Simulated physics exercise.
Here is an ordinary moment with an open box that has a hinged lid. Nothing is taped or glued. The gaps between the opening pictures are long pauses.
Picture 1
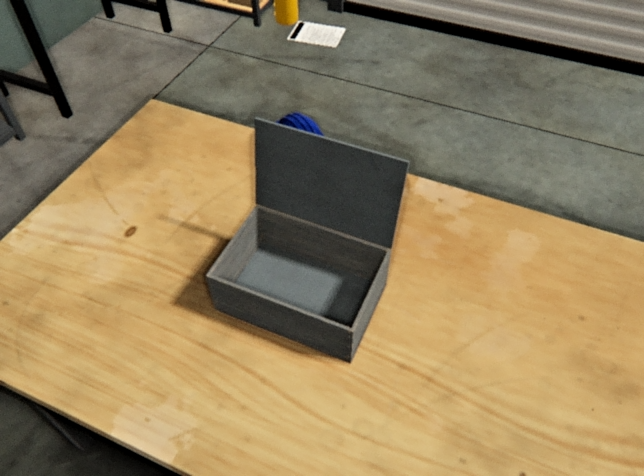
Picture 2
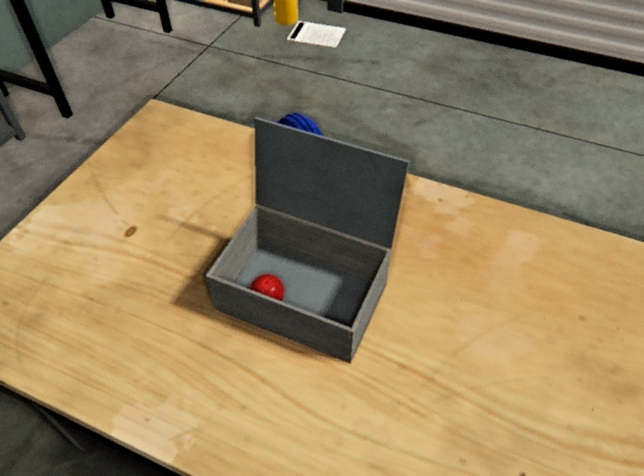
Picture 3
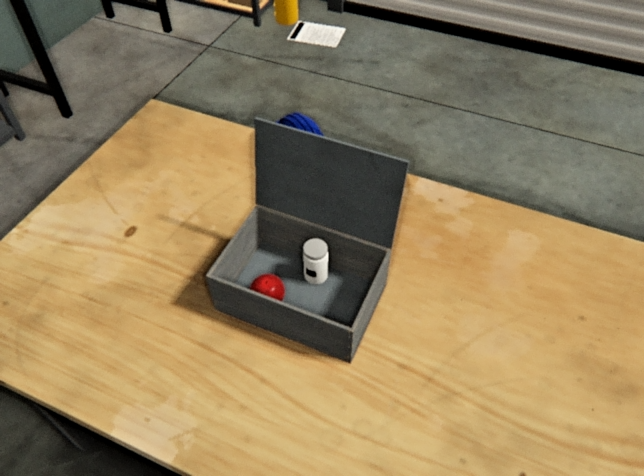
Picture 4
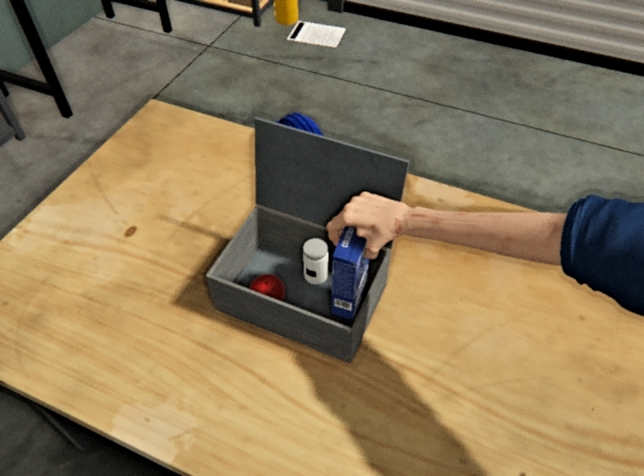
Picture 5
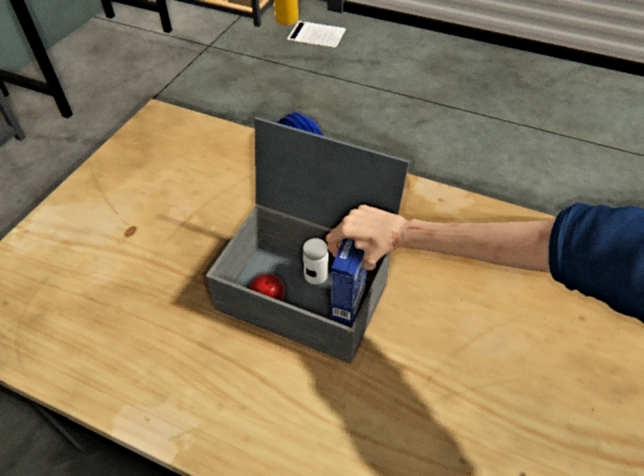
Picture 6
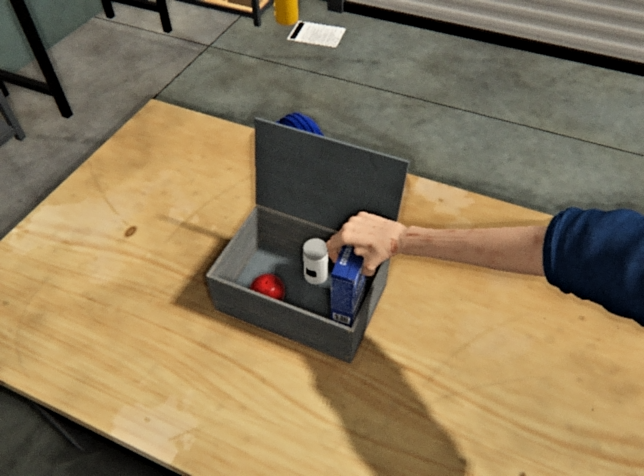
The footage shows an open gray box on a wooden table, empty at first, then holding a red ball, then also a white shaker, before a hand from the right lowers a blue packet inside, still gripping it.
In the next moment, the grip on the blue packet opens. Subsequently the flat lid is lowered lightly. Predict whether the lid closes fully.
Most likely the lid stays clear of the rim.
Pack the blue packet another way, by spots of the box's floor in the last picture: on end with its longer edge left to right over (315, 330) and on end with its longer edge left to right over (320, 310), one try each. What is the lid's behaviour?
The lid is blocked with the first placement and is blocked with the second.
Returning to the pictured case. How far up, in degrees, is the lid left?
Some 50° above the rim.
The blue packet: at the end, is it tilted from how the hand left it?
It stays as it was set.
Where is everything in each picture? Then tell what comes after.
The last thing is not in view yet, in the first picture.
The last thing is not in view yet, in the second picture.
The last thing is not in view yet; white shaker (316, 262), in the third picture.
On its way; blue packet (352, 269); white shaker (316, 262), in the fourth picture.
On its way; blue packet (350, 279); white shaker (316, 262), in the fifth picture.
Put in, still held; blue packet (350, 285); white shaker (316, 262), in the sixth picture.
Then, 1.00 s later than the last frame, lid starting down.
Then, 1.30 s later than the last frame, lid 78° above the rim.
Then, 1.50 s later than the last frame, lid 66° above the rim.
Then, 2.40 s later than the last frame, lid 54° above the rim.
When it is over, lid 51° above the rim; all 3 as before. End places, in pixels of the last picture, blue packet near (349, 289).
